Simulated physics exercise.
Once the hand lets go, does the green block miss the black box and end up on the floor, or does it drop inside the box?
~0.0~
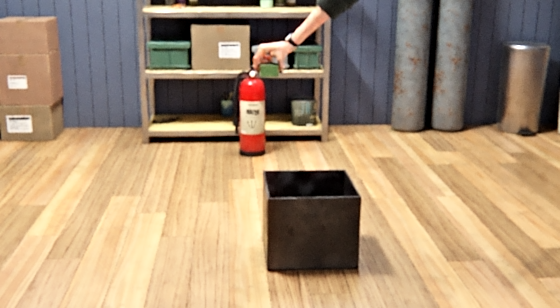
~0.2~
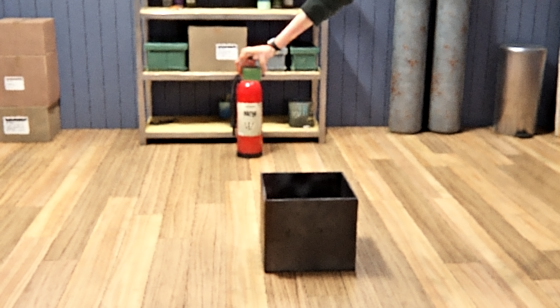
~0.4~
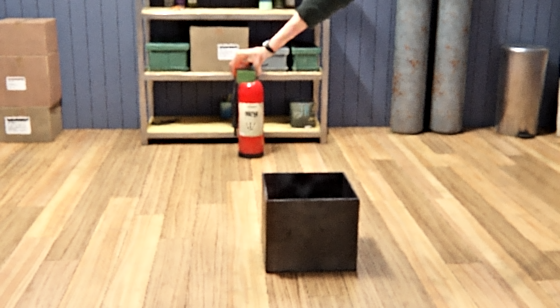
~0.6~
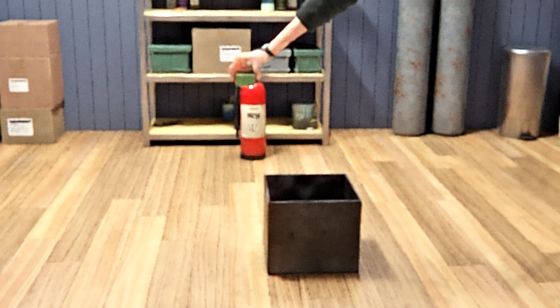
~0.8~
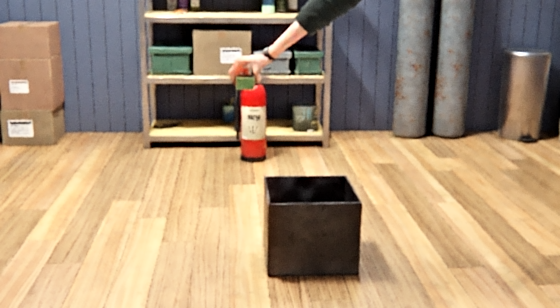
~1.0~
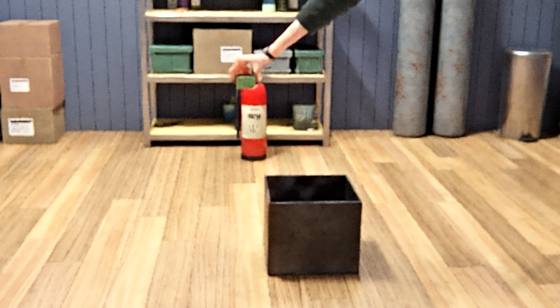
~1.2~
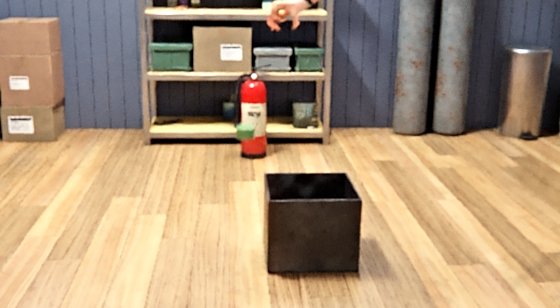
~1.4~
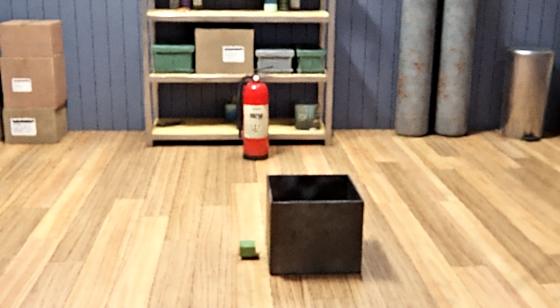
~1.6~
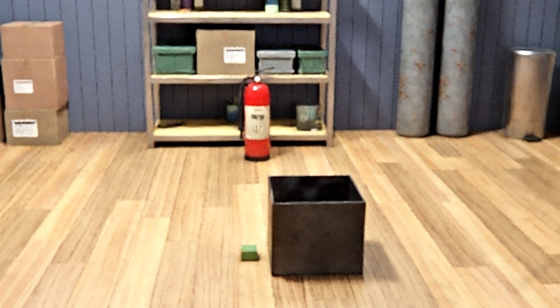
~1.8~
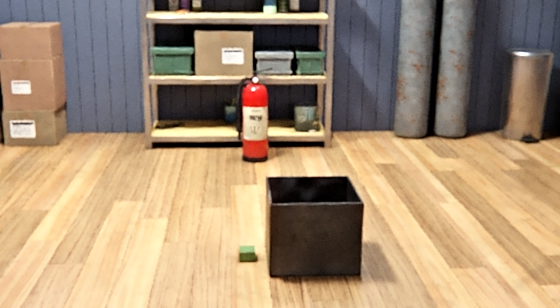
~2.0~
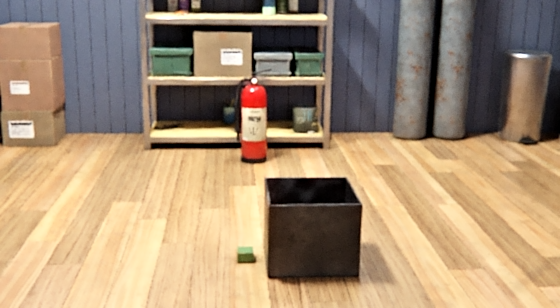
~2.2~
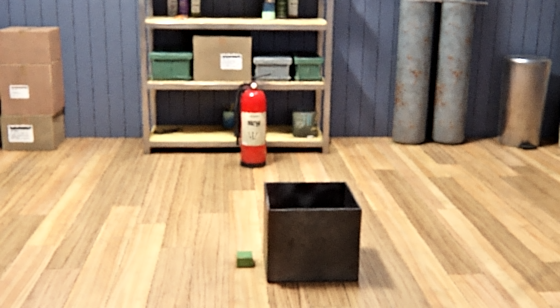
The green block misses the box. It comes to rest on the wooden floor just to the left of it.
